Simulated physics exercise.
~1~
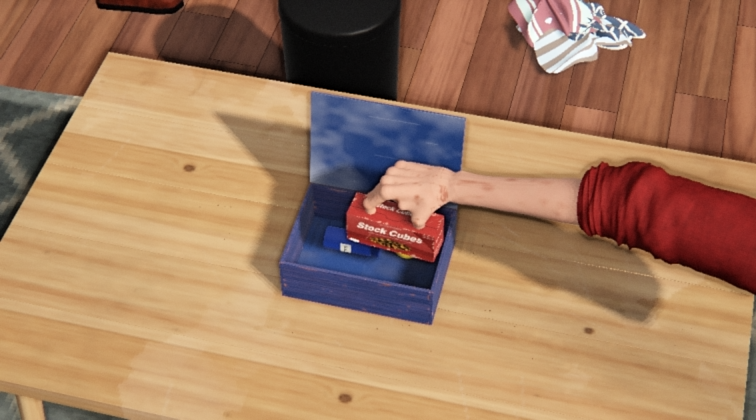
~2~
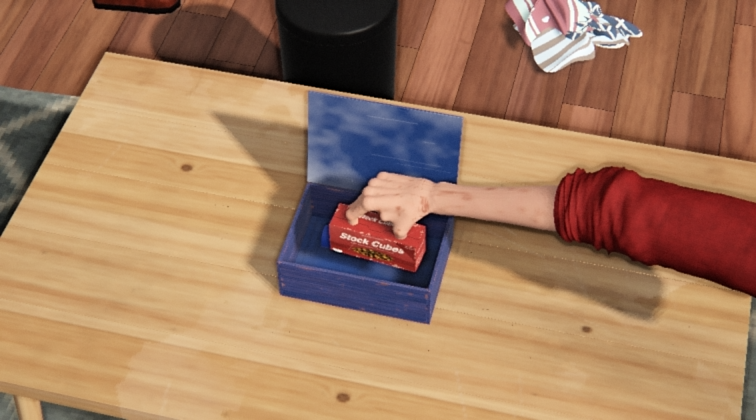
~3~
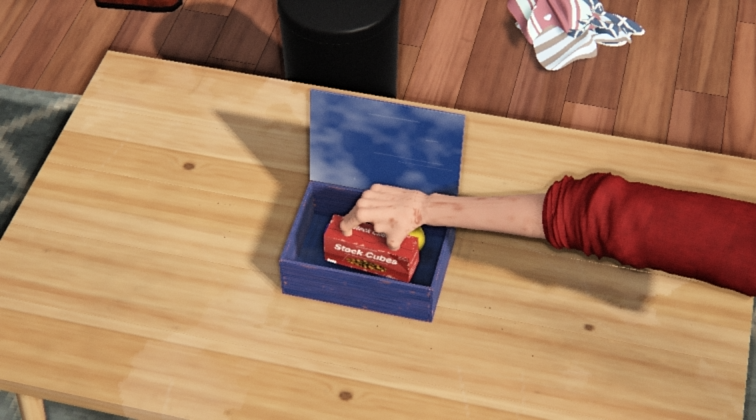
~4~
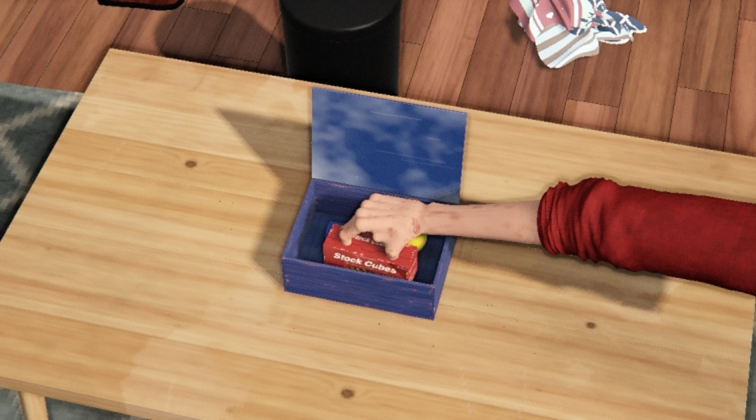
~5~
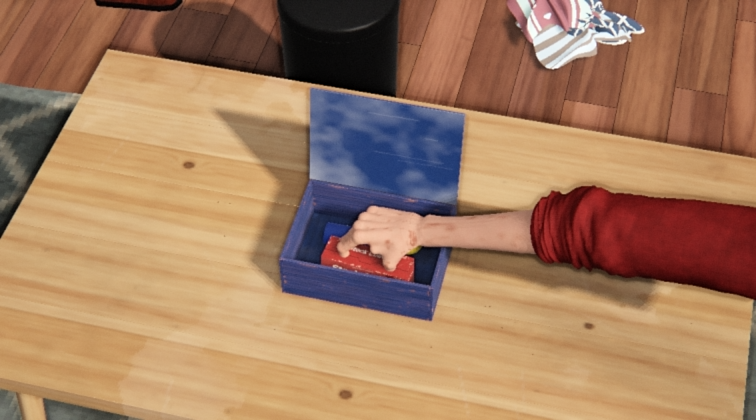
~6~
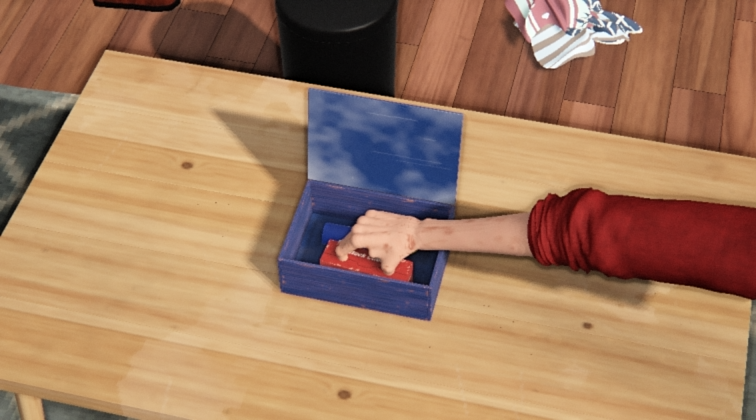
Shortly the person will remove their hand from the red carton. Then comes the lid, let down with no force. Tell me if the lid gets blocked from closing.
Most likely the lid comes to rest on the rim.
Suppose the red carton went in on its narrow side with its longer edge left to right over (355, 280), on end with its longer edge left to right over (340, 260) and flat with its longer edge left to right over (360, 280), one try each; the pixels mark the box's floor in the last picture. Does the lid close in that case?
The lid goes all the way down the first time, stays partly open the second time and goes all the way down the third time.
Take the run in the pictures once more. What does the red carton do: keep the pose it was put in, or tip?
Result: The red carton remains as it was set.
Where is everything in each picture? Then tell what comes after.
In the first frame, on its way; red carton (395, 227); blue shaker (354, 242).
In the second frame, on its way; red carton (378, 238).
In the third frame, on its way; red carton (371, 249).
In the fourth frame, on its way; red carton (370, 257).
In the fifth frame, on its way; red carton (368, 269).
In the sixth frame, put in, still held.
Then, 1.40 s on from there, lid 69° above the rim.
Then, 1.90 s on from there, lid 30° above the rim.
In the end, lid shut; all 3 unmoved. At the end, from the last picture's camera, red carton near (366, 273).
